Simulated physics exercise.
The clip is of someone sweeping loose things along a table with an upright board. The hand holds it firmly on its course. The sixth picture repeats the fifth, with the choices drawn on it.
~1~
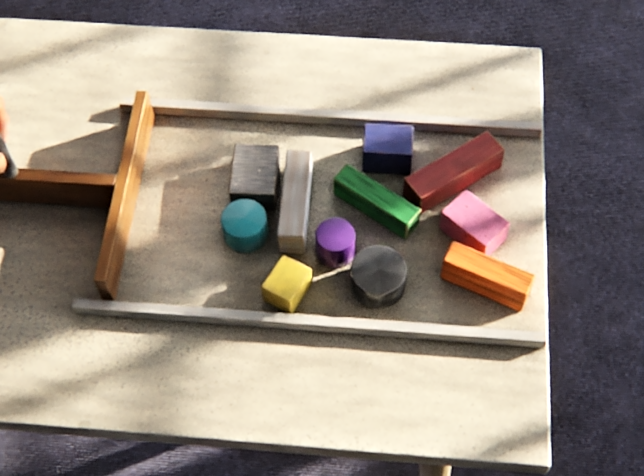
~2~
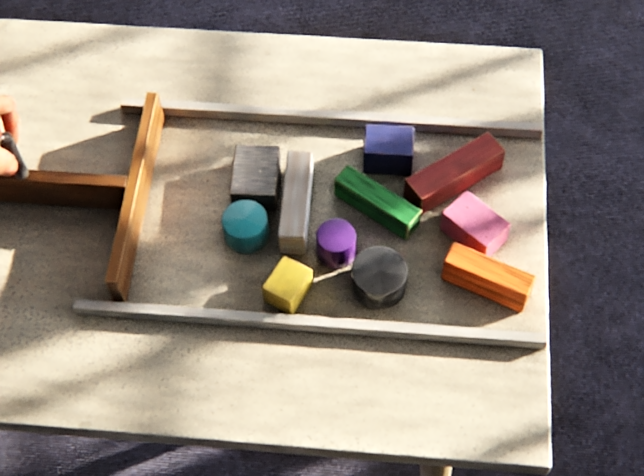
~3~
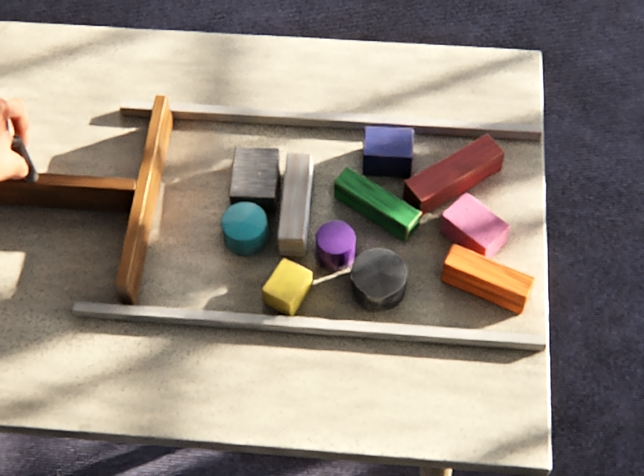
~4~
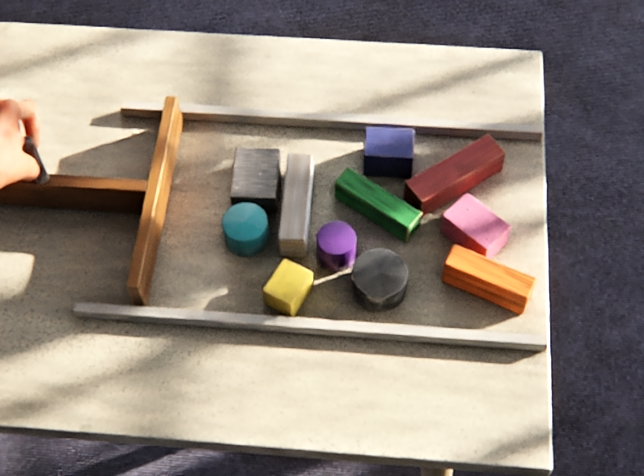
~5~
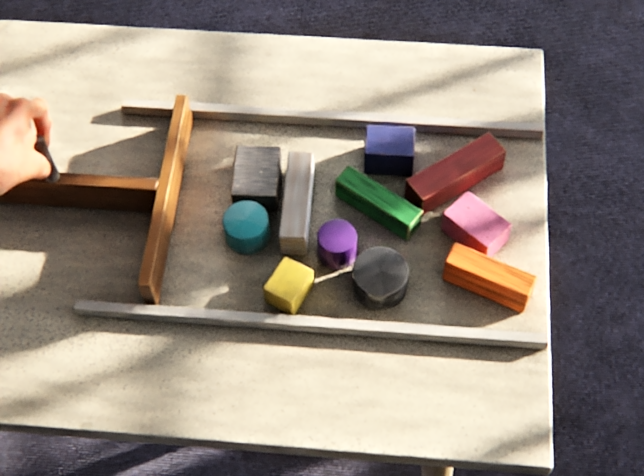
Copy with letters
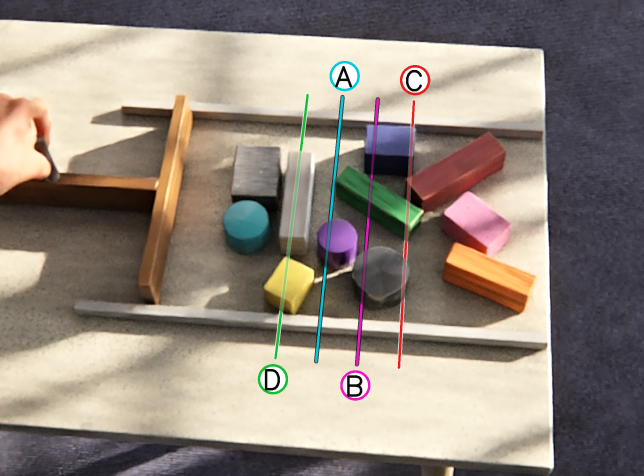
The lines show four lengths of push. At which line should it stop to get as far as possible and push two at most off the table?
At C, and not beyond.
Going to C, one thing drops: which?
The pink block goes over.
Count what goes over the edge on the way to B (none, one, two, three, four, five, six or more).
In all, none.
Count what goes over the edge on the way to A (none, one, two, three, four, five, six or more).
By then, none.
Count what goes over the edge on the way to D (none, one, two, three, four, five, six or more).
In all, none.
On the marked copy, A at (330, 219); B at (368, 222); C at (407, 224); D at (293, 217).
With C. Early on, board (250, 190); purple tin (345, 245); grey block (285, 180).
Further on, board (338, 196); orange stick (500, 287); pink block (490, 225).
At the end, board (403, 200); pink block over the edge; red bar (541, 170); one fallen.
As for the rest, A is within the limit but short; B is within the limit but short; D is within the limit but short.
